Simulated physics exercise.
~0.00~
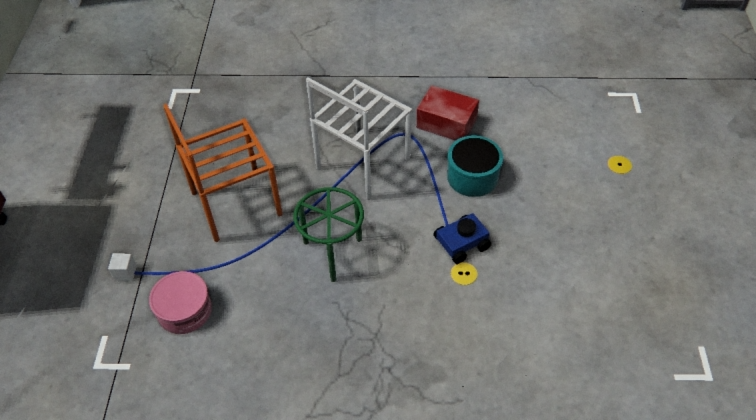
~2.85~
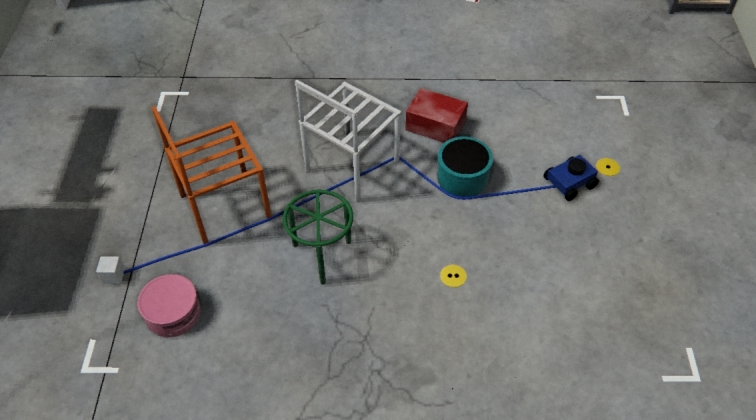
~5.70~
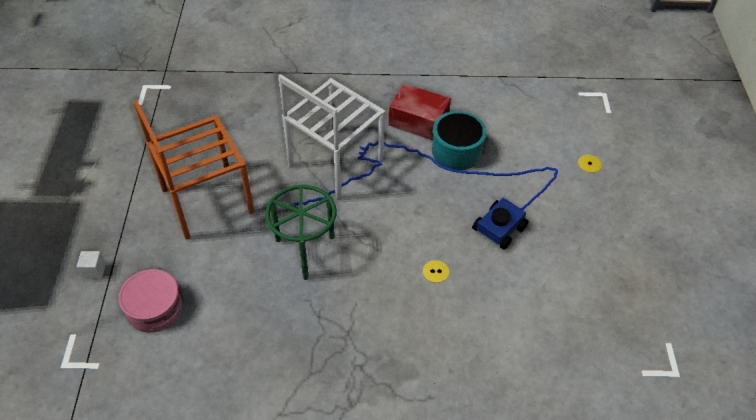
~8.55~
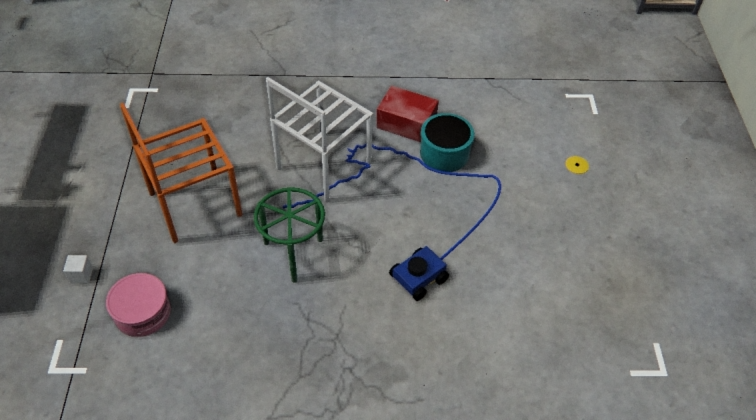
A blue cart drives right, pulls its cord free, then rolls back left and stops.
